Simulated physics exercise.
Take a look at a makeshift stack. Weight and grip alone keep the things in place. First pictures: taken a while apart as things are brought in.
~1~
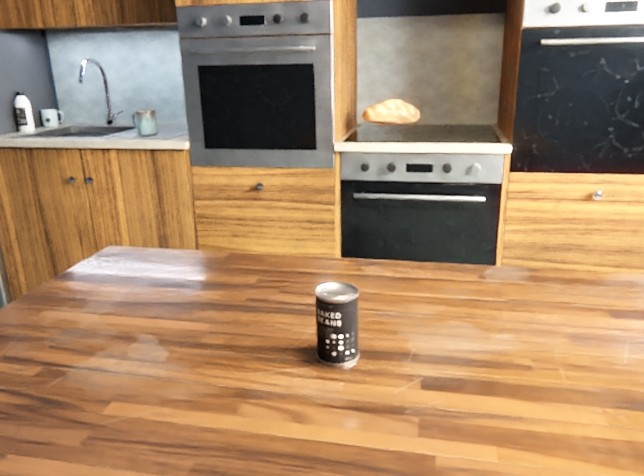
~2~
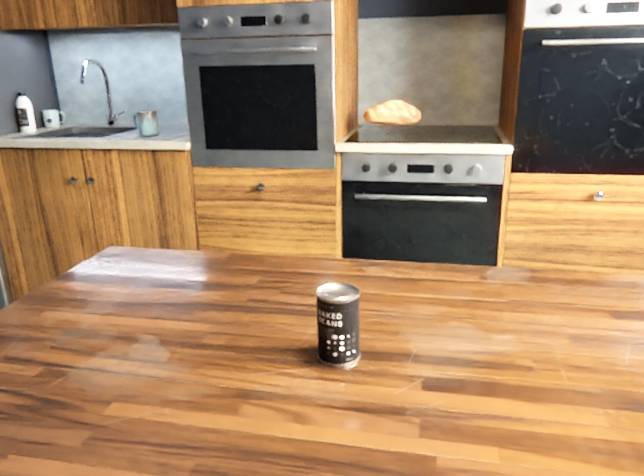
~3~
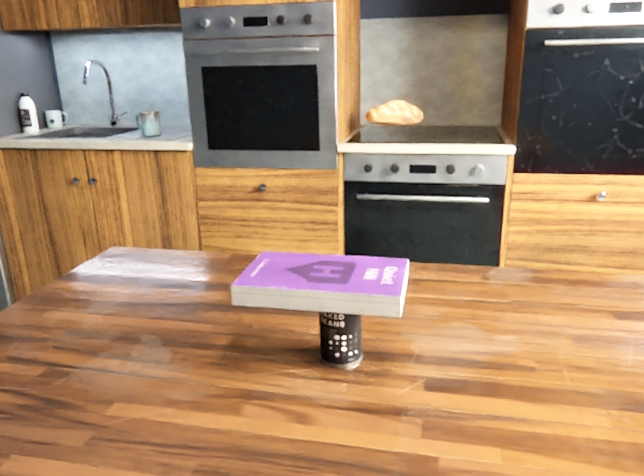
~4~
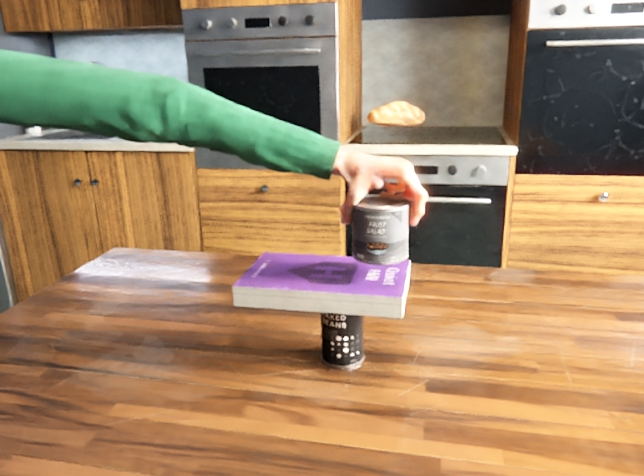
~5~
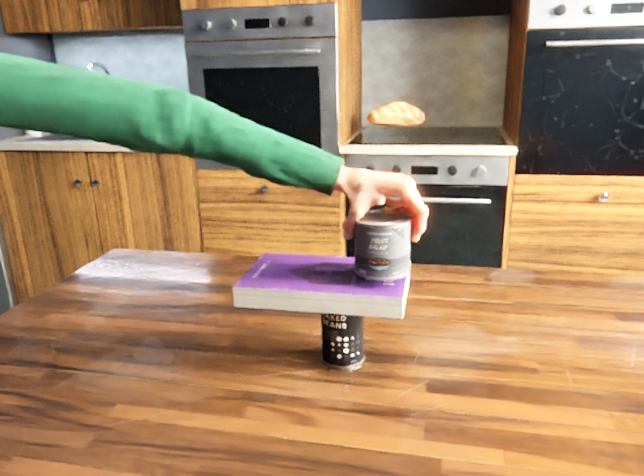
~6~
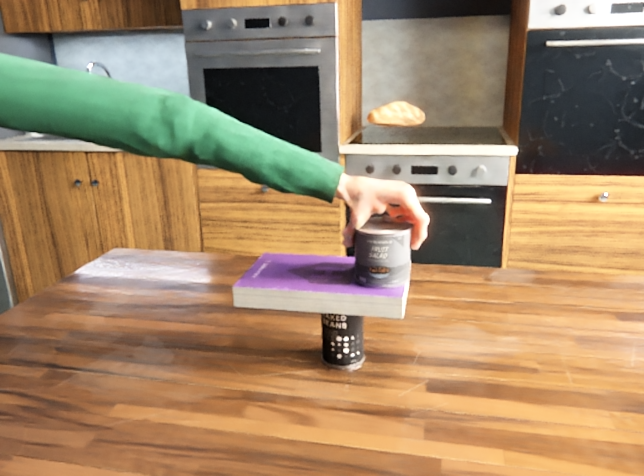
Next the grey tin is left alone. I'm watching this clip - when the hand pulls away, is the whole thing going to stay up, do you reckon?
Yes, it stays up.
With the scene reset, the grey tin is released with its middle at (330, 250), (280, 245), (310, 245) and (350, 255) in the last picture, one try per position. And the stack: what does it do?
Try 1: Stable; try 2: Collapse; try 3: Collapse; try 4: Stable.
Then, 0.40 s later than the last frame, all is still.
Then, 1.00 s later than the last frame, grey tin resting near (383, 253).
Then, 2.20 s later than the last frame, grey tin resting near (384, 252).
When it is over, all 3 as before. End places, in pixels of the last picture, grey tin near (384, 252). The stack keeps its balance.
